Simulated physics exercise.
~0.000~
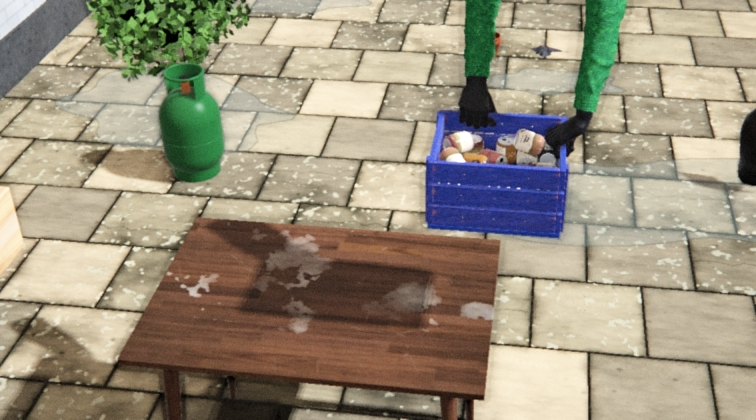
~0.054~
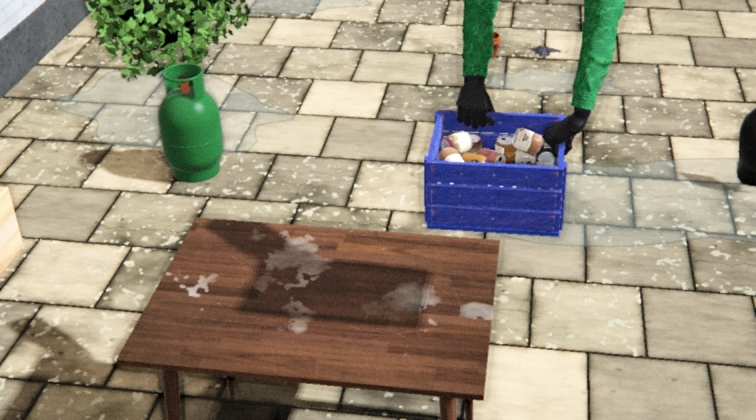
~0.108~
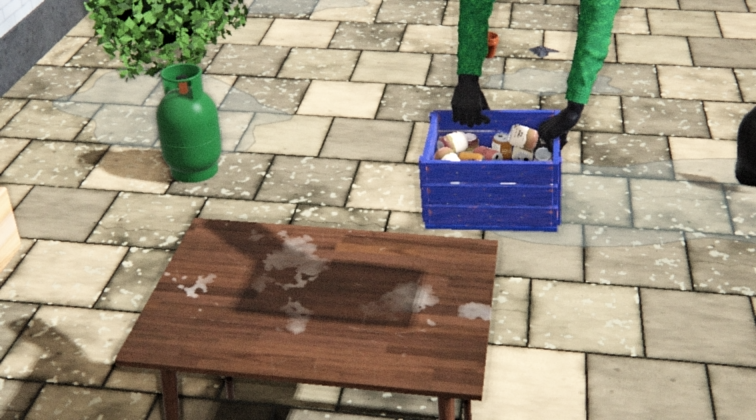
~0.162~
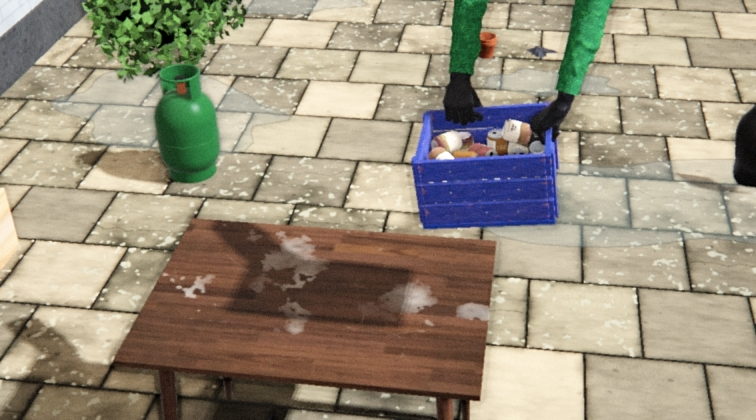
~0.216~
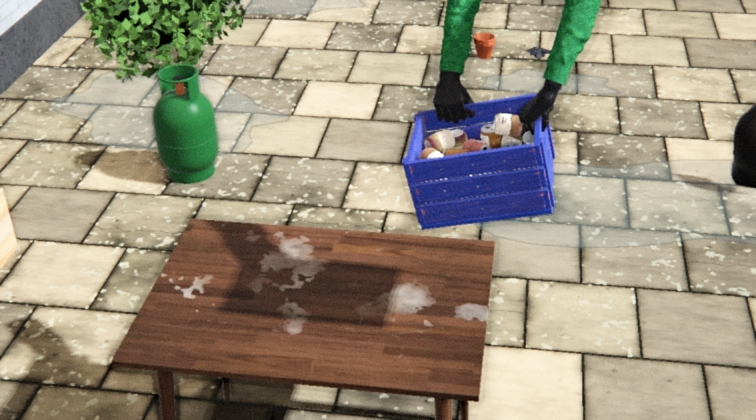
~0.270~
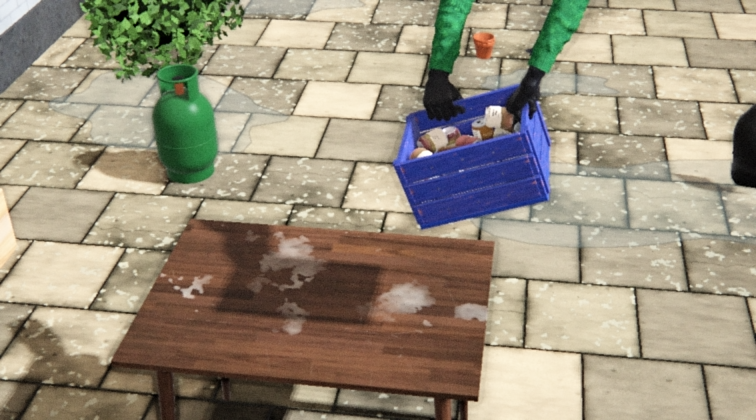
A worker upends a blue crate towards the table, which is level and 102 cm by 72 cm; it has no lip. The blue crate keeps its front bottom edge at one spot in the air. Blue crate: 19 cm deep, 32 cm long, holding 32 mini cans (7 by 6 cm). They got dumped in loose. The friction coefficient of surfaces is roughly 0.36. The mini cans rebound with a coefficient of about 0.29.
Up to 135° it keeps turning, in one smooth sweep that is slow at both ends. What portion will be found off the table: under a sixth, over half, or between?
Expect the share to sit within a sixth to half.
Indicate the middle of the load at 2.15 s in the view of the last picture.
I'd put the middle close to (256, 289) in the last view.
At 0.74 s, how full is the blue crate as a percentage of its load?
About 95 %, still inside.
After 0.74 s, tilt 100°; 31 still in the blue crate and 1 in the air.
After 1.32 s, tilt 135°; 31 on the table top and 1 in the air.
After 2.15 s, tilt 135°; 24 on the table top, 5 over the left end of the table and 3 over the table's other edges.
When it is over (at 3.20 s), 24 on the table top, 5 over the left end of the table and 3 over the table's other edges. Asked share, 8 of 32, 25 per cent.
